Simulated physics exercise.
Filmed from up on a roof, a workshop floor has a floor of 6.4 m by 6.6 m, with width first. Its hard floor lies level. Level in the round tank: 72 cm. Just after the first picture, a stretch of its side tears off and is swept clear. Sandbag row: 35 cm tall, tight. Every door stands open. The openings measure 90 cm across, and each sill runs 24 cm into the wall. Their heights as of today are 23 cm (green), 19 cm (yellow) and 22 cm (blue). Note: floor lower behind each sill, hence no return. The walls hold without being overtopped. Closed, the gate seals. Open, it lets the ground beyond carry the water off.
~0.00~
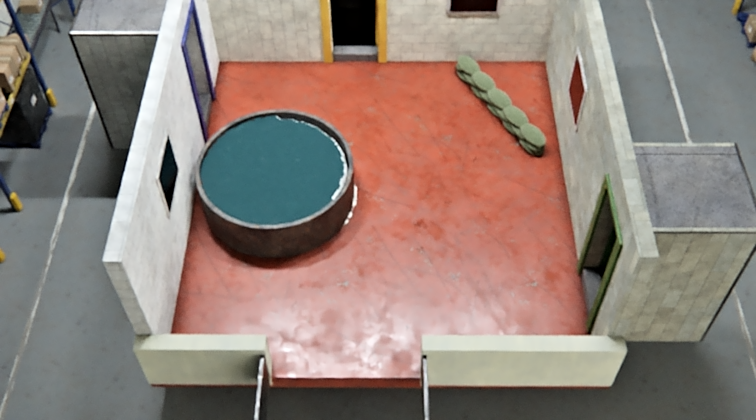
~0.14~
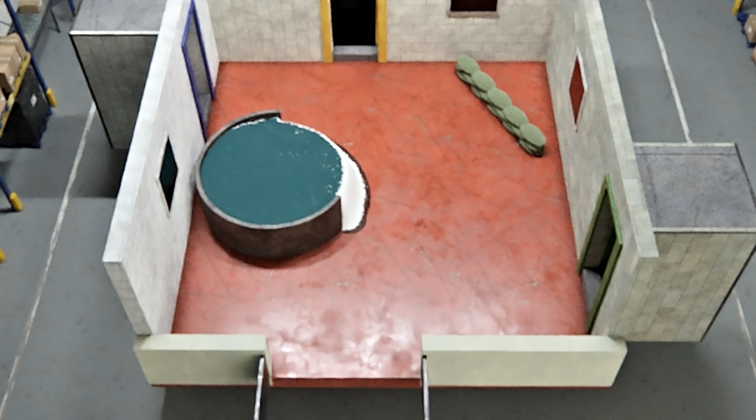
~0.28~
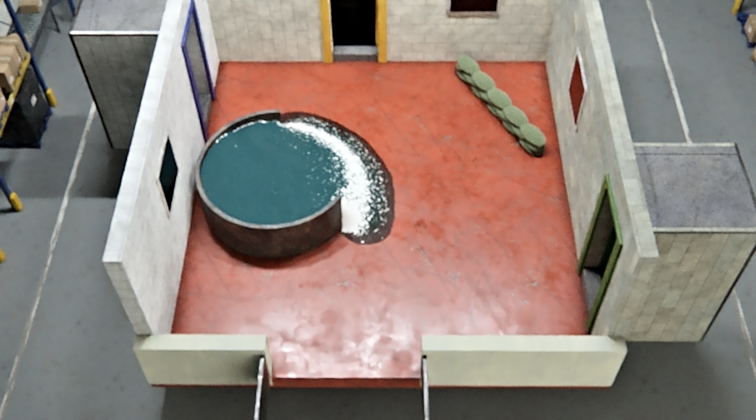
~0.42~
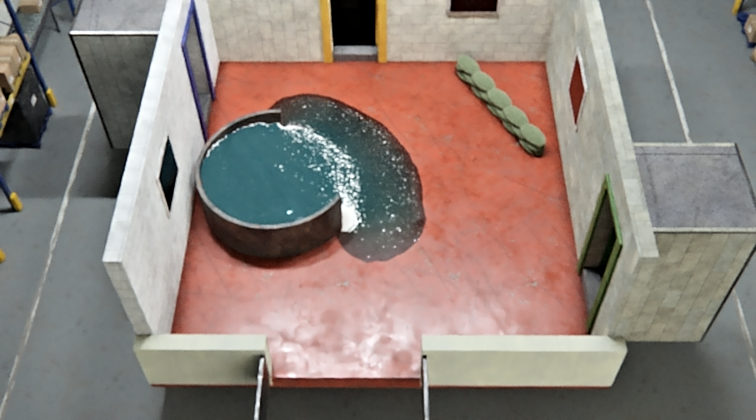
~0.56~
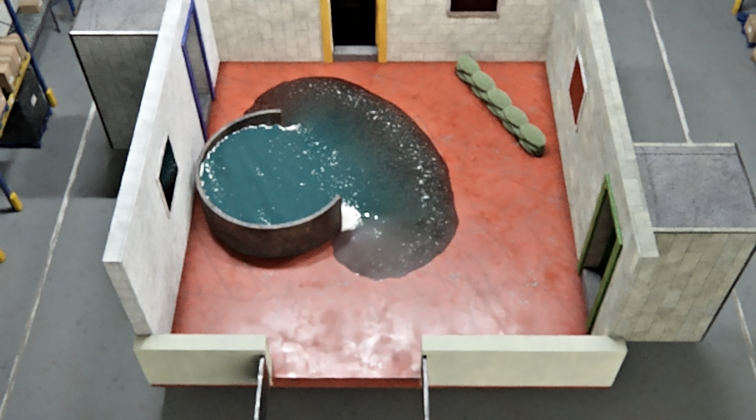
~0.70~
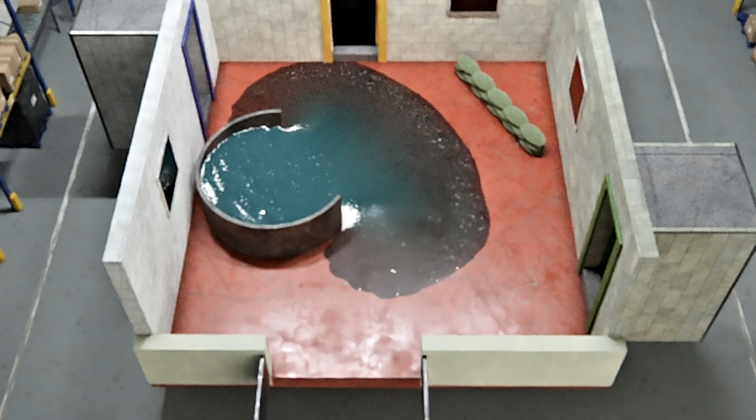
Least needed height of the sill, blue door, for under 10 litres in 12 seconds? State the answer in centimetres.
Some 10.5 cm.
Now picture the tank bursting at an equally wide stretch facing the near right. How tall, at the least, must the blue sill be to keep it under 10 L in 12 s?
Close to 8.0 cm at the least.
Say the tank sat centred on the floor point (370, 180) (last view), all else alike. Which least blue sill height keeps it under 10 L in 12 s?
Then close to 15 cm.
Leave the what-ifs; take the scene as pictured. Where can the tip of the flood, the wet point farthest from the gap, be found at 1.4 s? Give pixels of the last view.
Pixel close to (578, 292).
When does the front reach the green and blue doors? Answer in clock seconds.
Green 1.5 s, blue 1.1 s.
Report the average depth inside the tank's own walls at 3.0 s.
I'd put it at some 15 centimetres on average.
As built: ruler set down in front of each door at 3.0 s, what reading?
Green door 12 cm, yellow door 19 cm, blue door 4 cm.
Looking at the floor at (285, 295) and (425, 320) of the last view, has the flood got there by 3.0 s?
Bone dry, then bone dry.
After 1.4 s water covers 55 % of the floor, deepest (27 cm) near (376, 65); 2 cm at the blue door, 0 litres in over its 22 cm sill.
After 3.0 s water covers 60 % of the floor, deepest (30 cm) near (460, 84); 4 cm at the blue door, 0 litres in over its 22 cm sill.
After 12.0 s water covers 95 % of the floor, deepest (12 cm) near (166, 362); 9 cm at the blue door, 0 litres in over its 22 cm sill.
At the blue door as built, the water arrived by 1.2 s and peaked near 13 cm at 6.2 s.
Run again over the same 12 s with other heights there, 20 litres in over 9.5 cm, 5 litres over 11.5 cm. The limit of 10 litres is kept from about 10.5 cm up.
